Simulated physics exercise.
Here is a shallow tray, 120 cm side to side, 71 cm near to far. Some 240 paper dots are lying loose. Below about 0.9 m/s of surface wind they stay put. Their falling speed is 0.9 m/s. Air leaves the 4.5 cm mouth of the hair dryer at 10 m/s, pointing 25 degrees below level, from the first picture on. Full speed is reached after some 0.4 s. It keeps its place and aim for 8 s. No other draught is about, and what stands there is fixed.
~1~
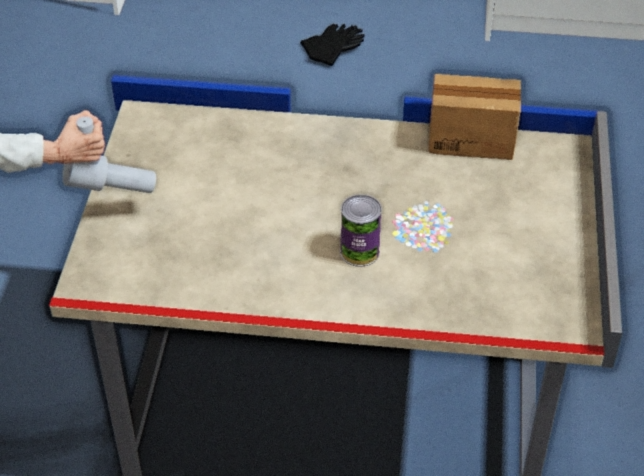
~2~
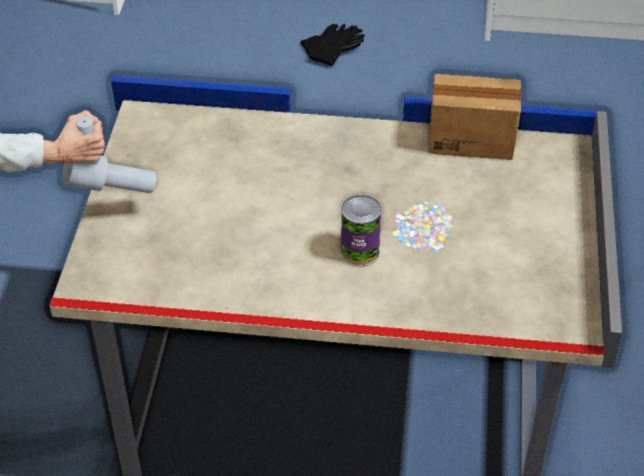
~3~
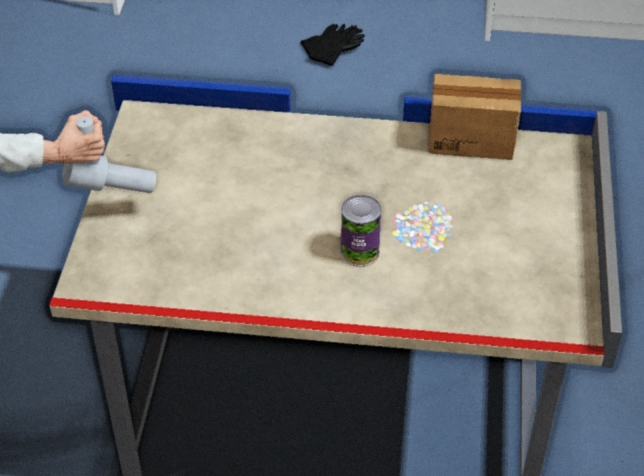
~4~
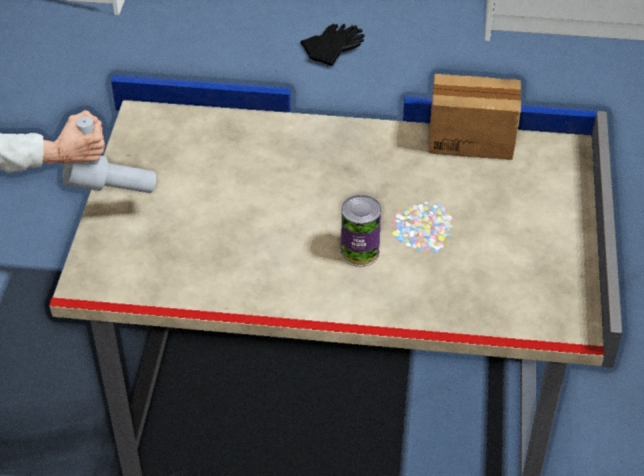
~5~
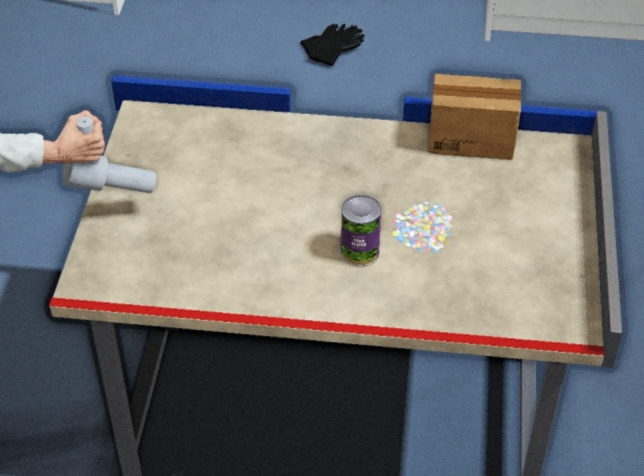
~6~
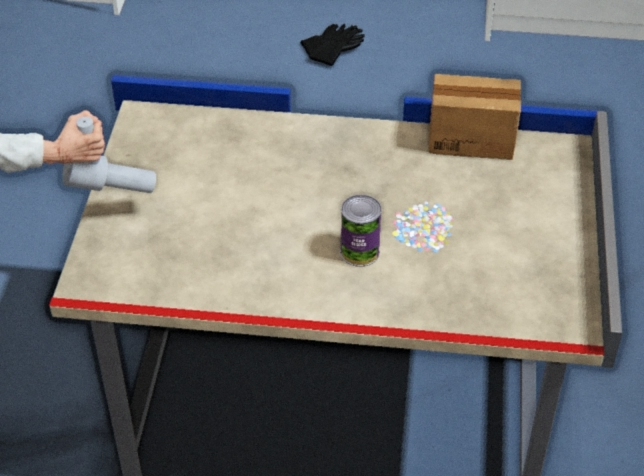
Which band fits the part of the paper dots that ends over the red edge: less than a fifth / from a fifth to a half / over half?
Of the paper dots, between a fifth and a half end over the red edge.
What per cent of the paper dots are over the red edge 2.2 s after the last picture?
About 20 %.
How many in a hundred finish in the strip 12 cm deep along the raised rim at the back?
About 0 %.
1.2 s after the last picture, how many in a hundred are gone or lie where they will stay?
Some 40 per cent.
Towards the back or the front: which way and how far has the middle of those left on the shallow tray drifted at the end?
To the back, by about 5 cm.
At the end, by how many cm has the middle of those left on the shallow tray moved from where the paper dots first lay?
Roughly 40 cm.
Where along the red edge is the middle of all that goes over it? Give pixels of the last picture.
Near (601, 356).
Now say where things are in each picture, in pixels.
In the first picture, the middle of the paper dots is near (426, 227), none has stirred yet and the mouth of the hair dryer is at (152, 183).
In the second picture, the middle of the paper dots is near (426, 225), none has stirred yet and the red edge is centred on (322, 331).
In the third picture, the middle of the paper dots is near (426, 225), none has stirred yet, the top of a tin is at (361, 209) and the top of a box is at (477, 92).
In the fourth picture, the middle of the paper dots is near (426, 225) and none has stirred yet.
In the fifth picture, the middle of the paper dots is near (426, 225) and none has stirred yet.
In the sixth picture, the middle of the paper dots is near (426, 225) and none has stirred yet.
Then, 1.2 s after the last picture, 59 % are on the move or not yet settled, 0 % are over the red edge; the middle of those still in play is near (597, 235).
Then, 2.2 s after the last picture, 43 % are on the move or not yet settled, 21 % are over the red edge; the middle of those still in play is near (596, 227).
Then, 4.0 s after the last picture, 25 % are on the move or not yet settled, 32 % are over the red edge; the middle of those still in play is near (596, 223).
Then, 7.6 s after the last picture, at the end, 39 % are over the red edge; the middle of those still in play is near (596, 224).
